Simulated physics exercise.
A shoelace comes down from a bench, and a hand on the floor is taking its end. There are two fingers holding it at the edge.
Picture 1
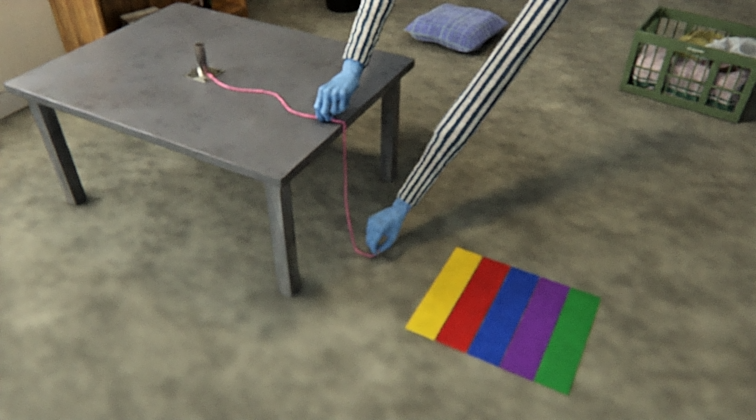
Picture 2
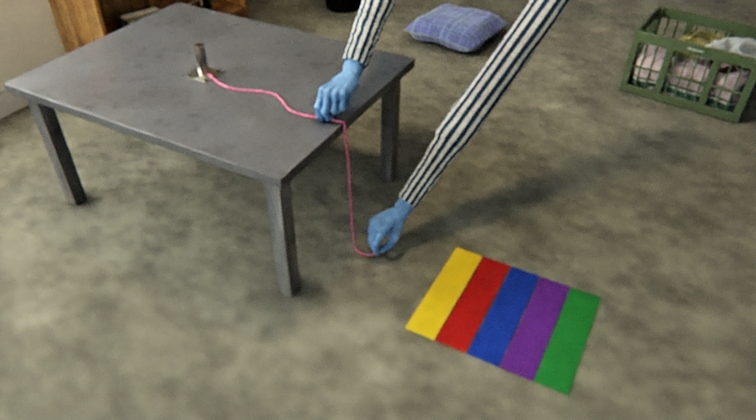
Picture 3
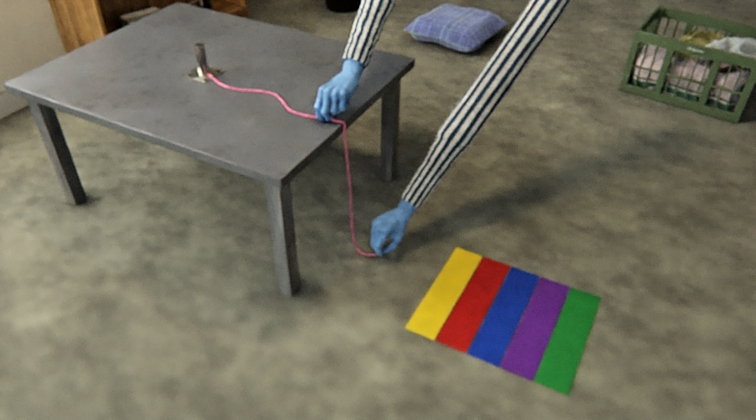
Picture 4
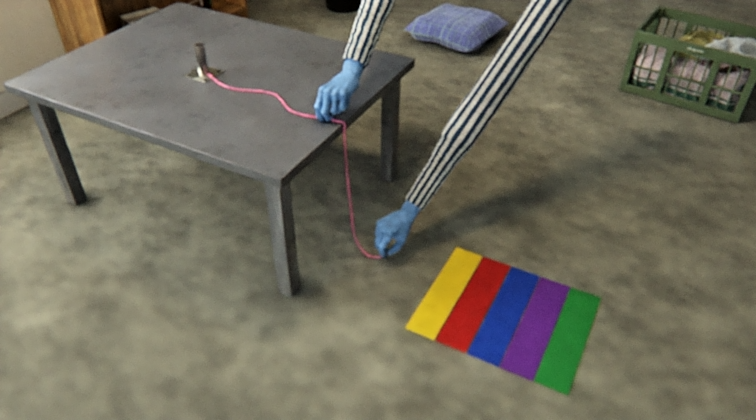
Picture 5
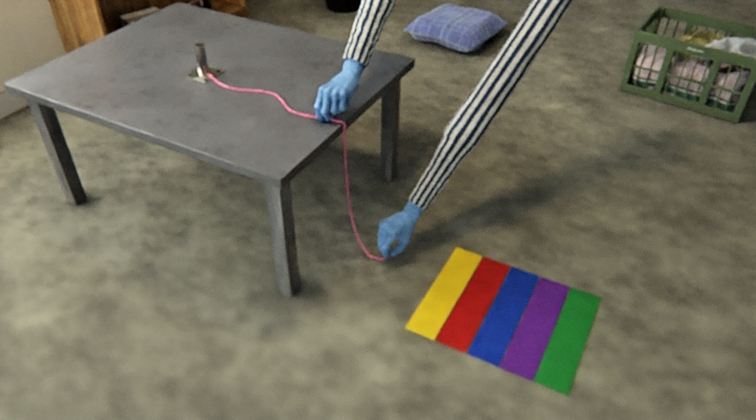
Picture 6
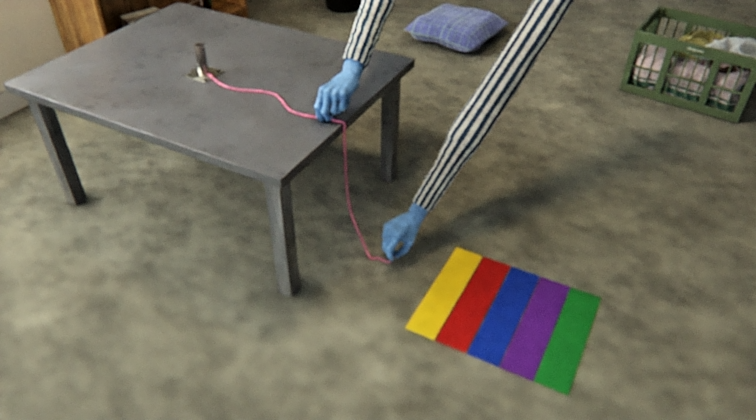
On a grey concrete-like floor, a pink lace runs across a dark table and hangs over its edge, where one blue-gloved hand pinches it. Another blue hand in a striped sleeve holds the lower end near the floor and draws it slightly rightward, toward a mat of coloured stripes that stays still.
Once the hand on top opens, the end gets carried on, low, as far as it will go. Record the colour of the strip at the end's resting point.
Resting point: Red strip.
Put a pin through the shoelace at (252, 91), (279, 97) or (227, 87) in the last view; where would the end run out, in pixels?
First (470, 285), next (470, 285), last (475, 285).
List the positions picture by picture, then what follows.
End (378, 251); yellow (429, 318); red (460, 330); blue (491, 342); purple (524, 356); green (558, 369), in the first frame.
End (380, 252); shoelace through (222, 85) (275, 94) (307, 116) (346, 146) (350, 197) (353, 239), in the second frame.
End (383, 253), in the third frame.
End (387, 254); shoelace through (222, 85) (275, 94) (307, 116) (345, 146) (350, 197) (356, 240), in the fourth frame.
End (390, 255), in the fifth frame.
End (394, 257); shoelace through (222, 85) (275, 94) (307, 116) (345, 146) (348, 197) (363, 241), in the sixth frame.
Early on, end near (431, 270); short of the strips.
Midway, end near (459, 281); over yellow.
At the end of the slack, end near (476, 287); over red. The red one.
